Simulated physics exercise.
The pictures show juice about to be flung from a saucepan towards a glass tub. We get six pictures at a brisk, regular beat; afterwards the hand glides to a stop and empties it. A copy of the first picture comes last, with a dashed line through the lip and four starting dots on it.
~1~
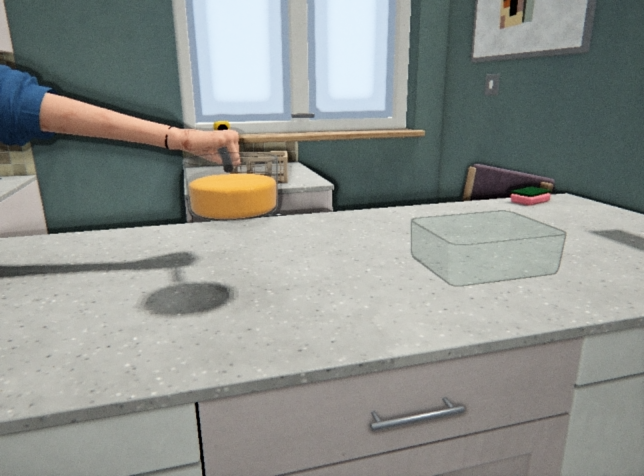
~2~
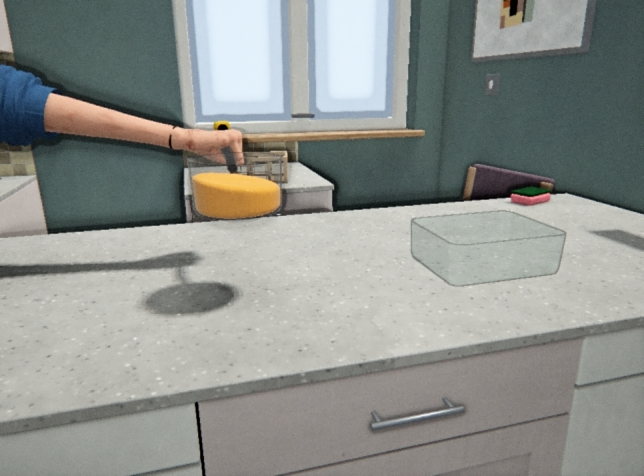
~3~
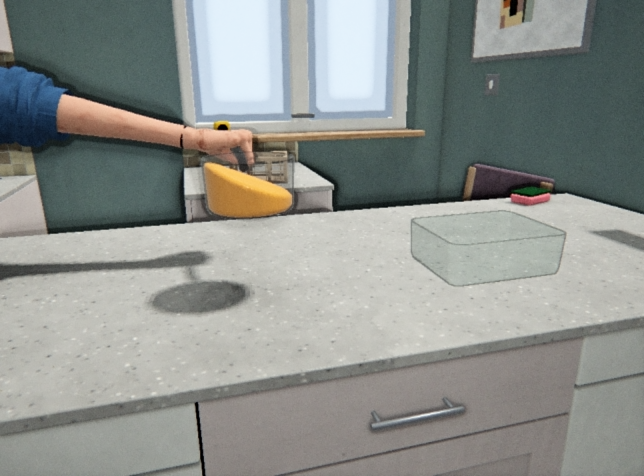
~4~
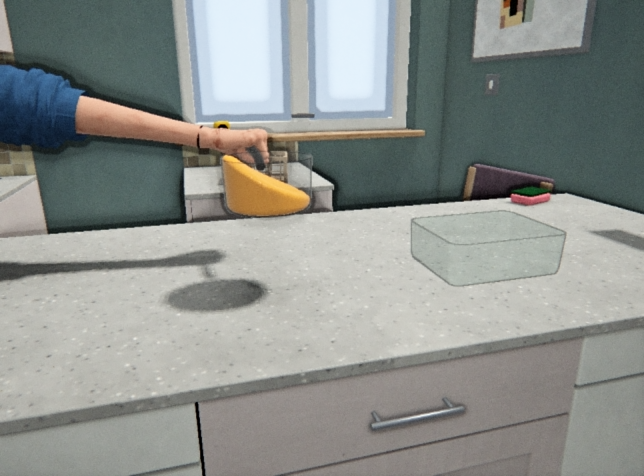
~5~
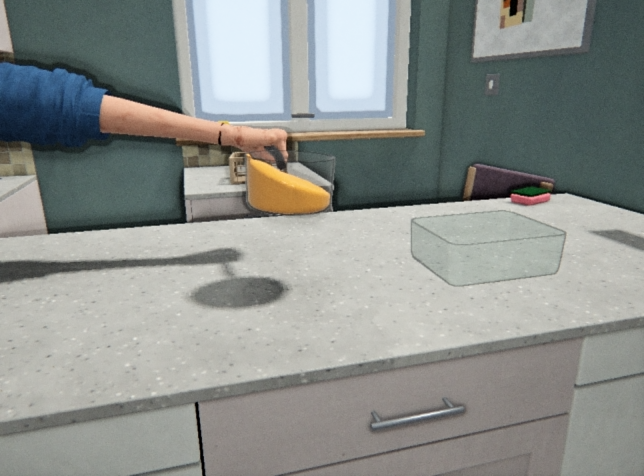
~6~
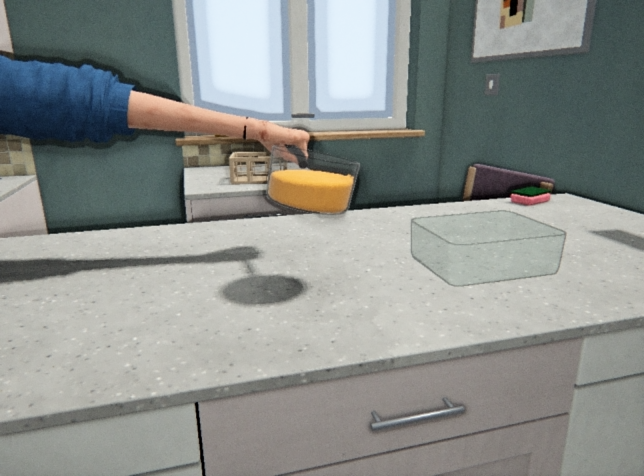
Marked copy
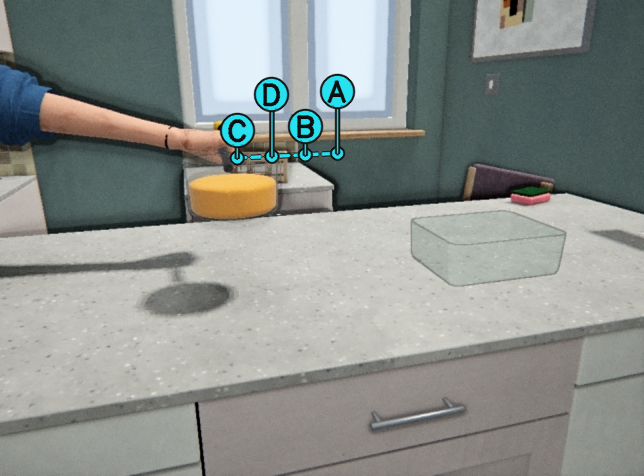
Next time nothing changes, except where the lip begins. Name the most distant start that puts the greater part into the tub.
Place B.
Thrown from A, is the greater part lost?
No, that is safe.
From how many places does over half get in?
Two of them.
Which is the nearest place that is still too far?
D.
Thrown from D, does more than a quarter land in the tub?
Yes.
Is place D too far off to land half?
Yes, it does.
On the marked copy, A at (337, 153); B at (305, 154); C at (237, 158); D at (271, 156).
Choosing A, about 86 % lands in the tub, 4 % falls short and 10 % goes beside or beyond.
Choosing B, about 61 % lands in the tub, 31 % falls short and 8 % goes beside or beyond.
Choosing C, about 7 % lands in the tub, 92 % falls short.
Choosing D, about 36 % lands in the tub, 59 % falls short and 5 % goes beside or beyond.
